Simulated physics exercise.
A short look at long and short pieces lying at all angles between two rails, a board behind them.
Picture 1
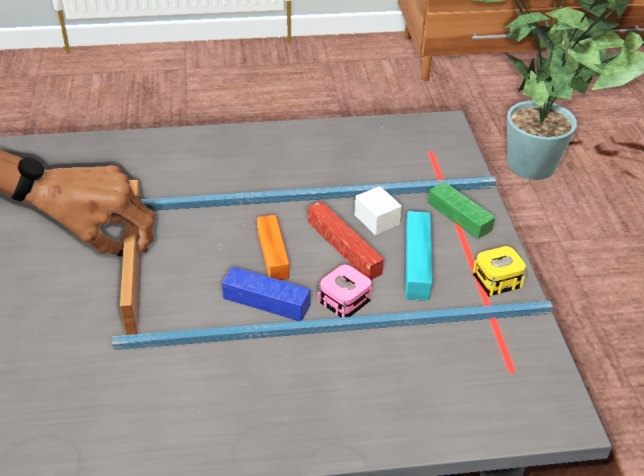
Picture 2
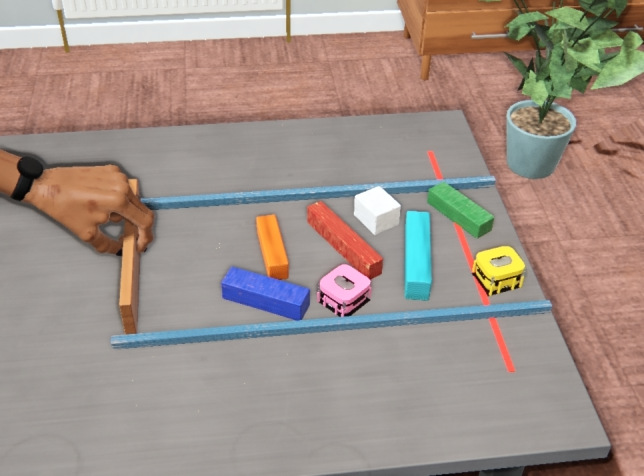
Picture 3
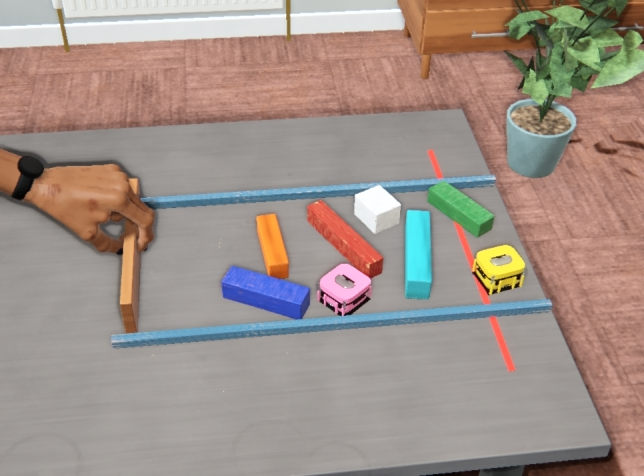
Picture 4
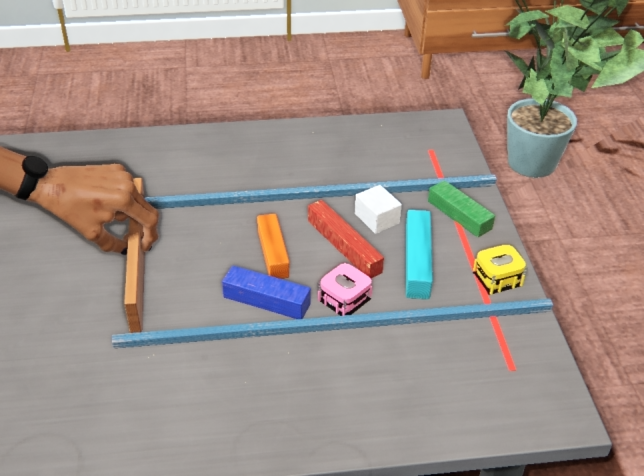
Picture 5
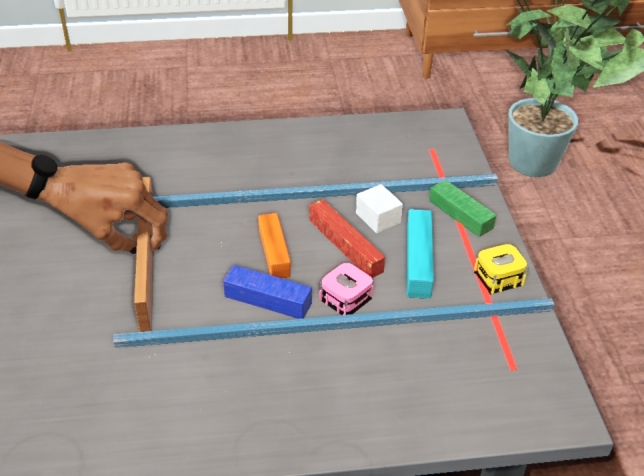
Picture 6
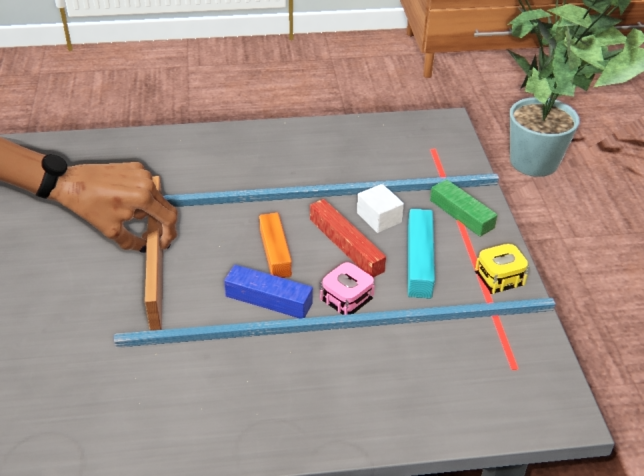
A hand holding still, then sliding an upright wooden board slightly right between blue rails, the scattered colourful pieces staying still.
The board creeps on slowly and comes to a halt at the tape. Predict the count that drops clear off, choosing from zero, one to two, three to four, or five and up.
The count is three to four.
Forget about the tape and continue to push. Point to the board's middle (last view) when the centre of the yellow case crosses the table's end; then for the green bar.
The middle would be close to (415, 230) and then close to (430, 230).
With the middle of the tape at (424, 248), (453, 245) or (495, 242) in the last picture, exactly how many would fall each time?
In order, 1, 3 and 7.
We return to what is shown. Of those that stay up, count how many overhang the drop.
Answer: 4.
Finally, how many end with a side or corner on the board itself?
3 touch it.
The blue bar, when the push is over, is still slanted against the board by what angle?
Some 55 degrees.
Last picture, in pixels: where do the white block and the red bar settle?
In the last picture the white block sits around (501, 193) and the red bar around (492, 209).
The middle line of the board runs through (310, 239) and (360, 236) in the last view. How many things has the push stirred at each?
That gives 4 for the first and 6 for the second.
Early on, none off yet; yellow case at rest near (502, 269); green bar at rest near (463, 207); turquoise stick at rest near (421, 252).
A while later, none off yet; yellow case at rest near (502, 269); green bar at rest near (464, 207); turquoise stick travelled a little near (458, 244).
Finally, the number that fall off is three or four; lost, turquoise stick, green bar and yellow case.
